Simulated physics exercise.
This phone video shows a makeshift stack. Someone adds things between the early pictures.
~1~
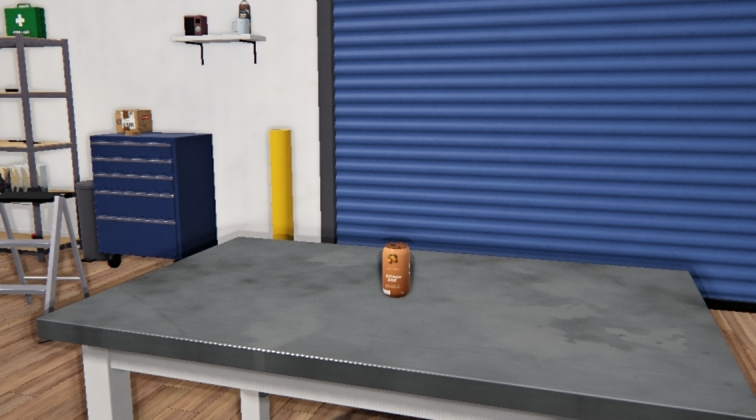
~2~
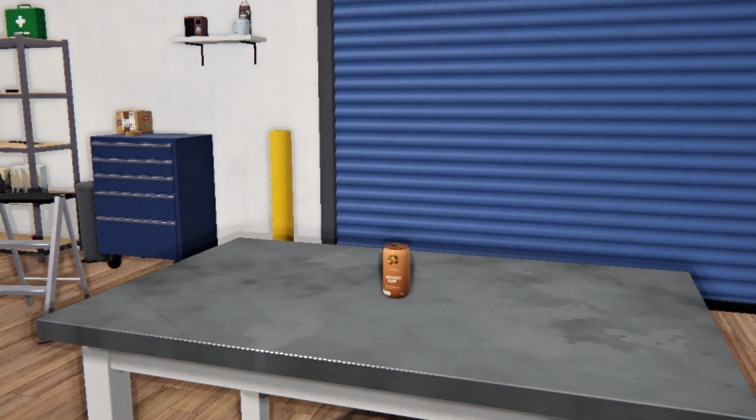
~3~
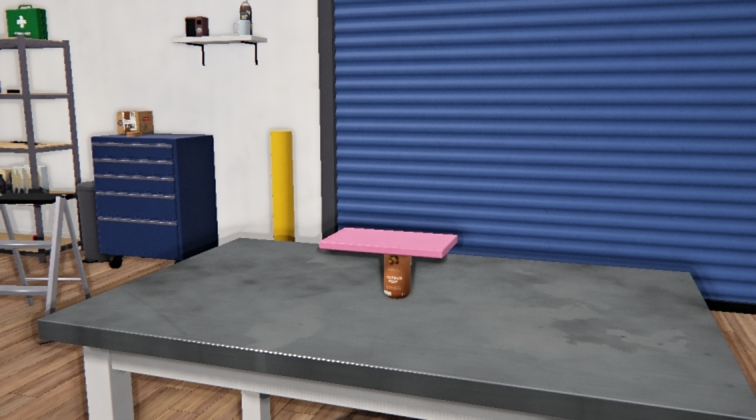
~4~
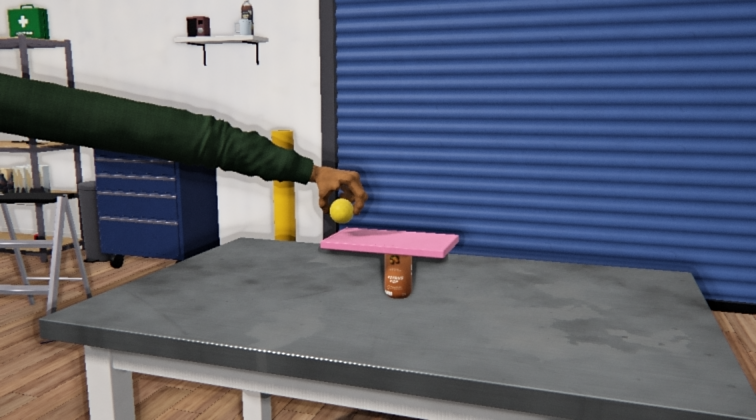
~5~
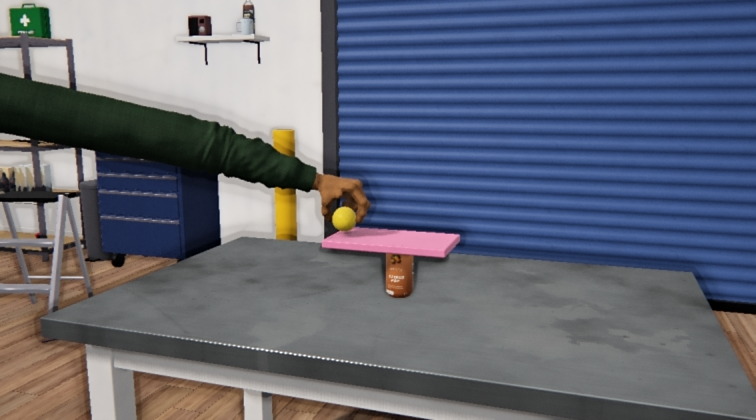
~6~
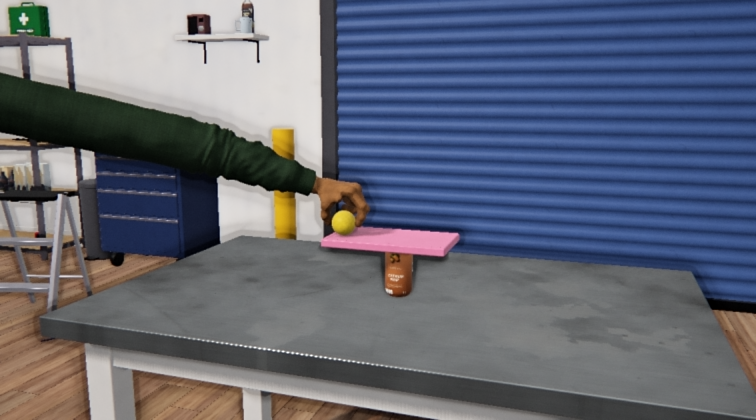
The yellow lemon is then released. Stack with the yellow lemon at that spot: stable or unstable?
Unstable.
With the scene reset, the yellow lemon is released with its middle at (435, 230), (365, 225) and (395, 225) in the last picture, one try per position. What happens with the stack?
In the first case it stays up; in the second case it loses its balance; in the third case it keeps its balance.
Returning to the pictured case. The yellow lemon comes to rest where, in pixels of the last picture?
Near (333, 279).
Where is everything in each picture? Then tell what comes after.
In the first frame, the last thing is not in view yet; orange can (396, 270).
In the second frame, the last thing is not in view yet; orange can (397, 271).
In the third frame, the last thing is not in view yet; orange can (397, 271).
The fourth frame shows on its way; yellow lemon (342, 211); orange can (398, 271).
The fifth frame shows on its way; yellow lemon (345, 219); orange can (400, 271).
The sixth frame shows in place under the hand; yellow lemon (344, 223); orange can (399, 270).
Then, 0.40 s past the last view, yellow lemon now fallen; pink lid rocked 43° from its first pose.
Then, 0.50 s past the last view, pink lid rocked 63° from its first pose.
Finally, fallen, yellow lemon; down or leaning hard in the stack, pink lid; orange can still in place. Final places as the last picture's camera would see them, yellow lemon near (333, 280). The stack comes apart.
